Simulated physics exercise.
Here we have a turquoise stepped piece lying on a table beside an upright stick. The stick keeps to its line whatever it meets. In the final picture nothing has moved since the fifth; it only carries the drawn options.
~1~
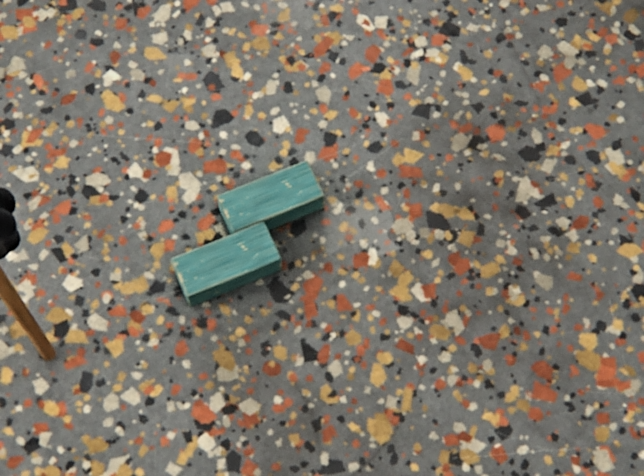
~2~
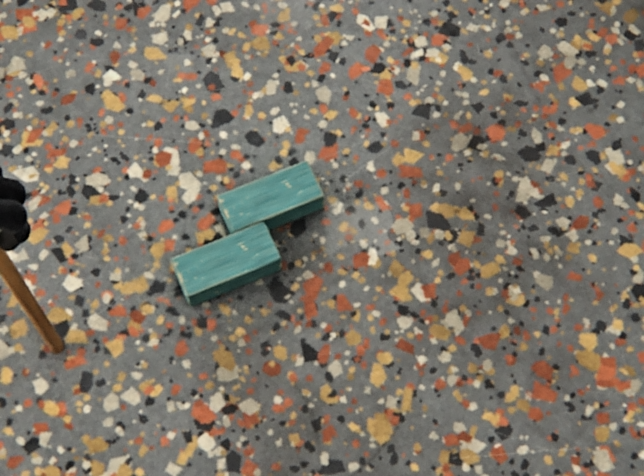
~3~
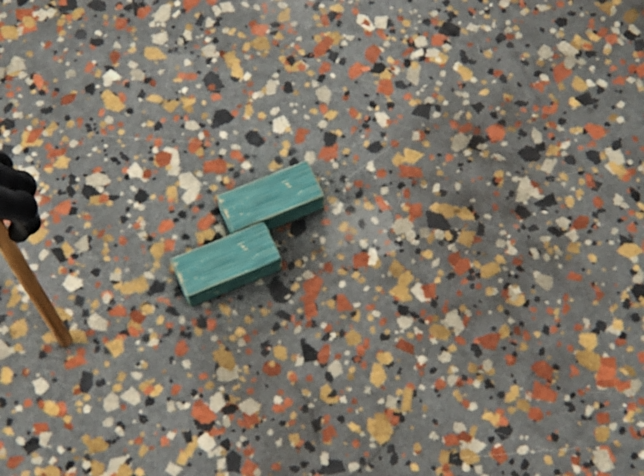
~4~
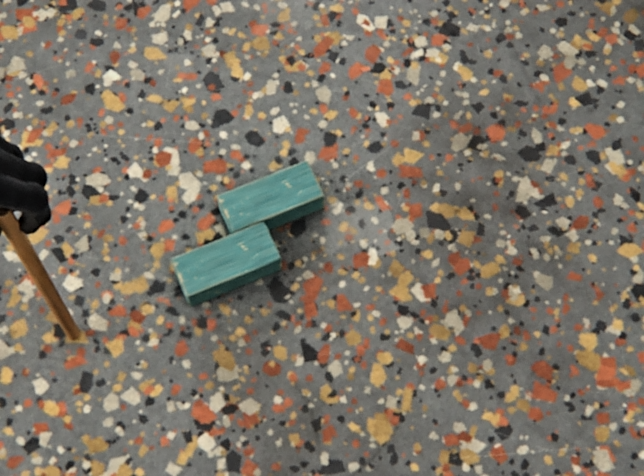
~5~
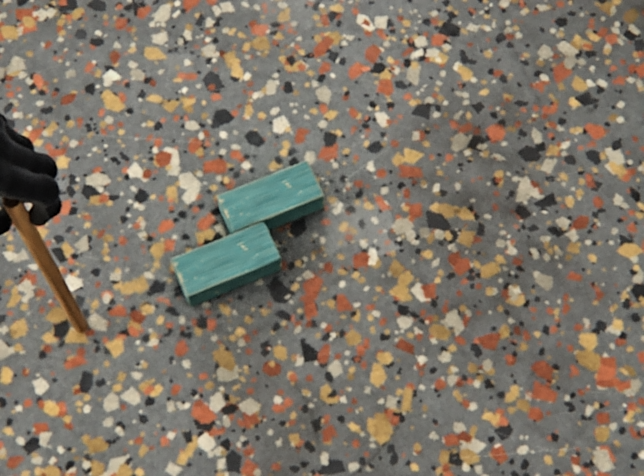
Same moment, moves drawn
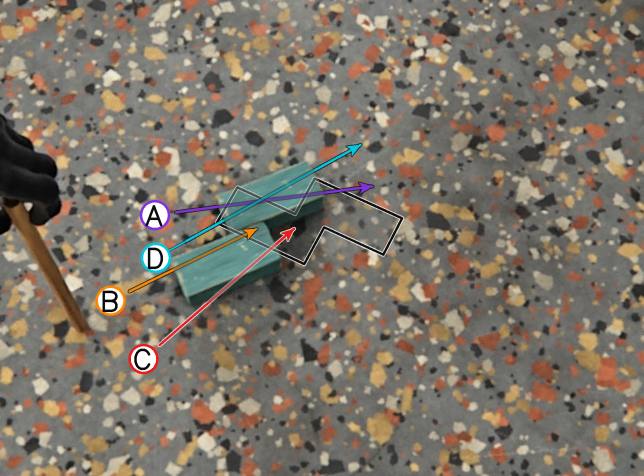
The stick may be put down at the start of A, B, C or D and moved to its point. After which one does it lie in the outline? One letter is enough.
With D it matches the outline.
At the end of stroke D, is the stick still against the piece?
At the end, no.
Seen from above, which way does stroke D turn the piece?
Clockwise.
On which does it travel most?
B.
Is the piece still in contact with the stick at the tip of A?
No.
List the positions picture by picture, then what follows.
In the first frame, turquoise stepped piece (271, 195).
In the second frame, turquoise stepped piece (271, 195).
In the third frame, turquoise stepped piece (271, 195).
In the fourth frame, turquoise stepped piece (271, 195).
In the fifth frame, turquoise stepped piece (271, 195).
On the copy, A from (176, 212) to (372, 186); B from (129, 291) to (257, 229); C from (159, 345) to (294, 229); D from (185, 242) to (361, 145).
On D. First, foot of the stick (250, 207), piece (305, 194).
Then, foot of the stick (313, 172), piece (349, 204).
Finally, foot of the stick (361, 146), piece (349, 204); it fills the outline.
By contrast, A leaves the piece out of the outline, at (344, 231); B leaves the piece out of the outline, at (364, 159); C leaves the piece out of the outline, at (272, 155).
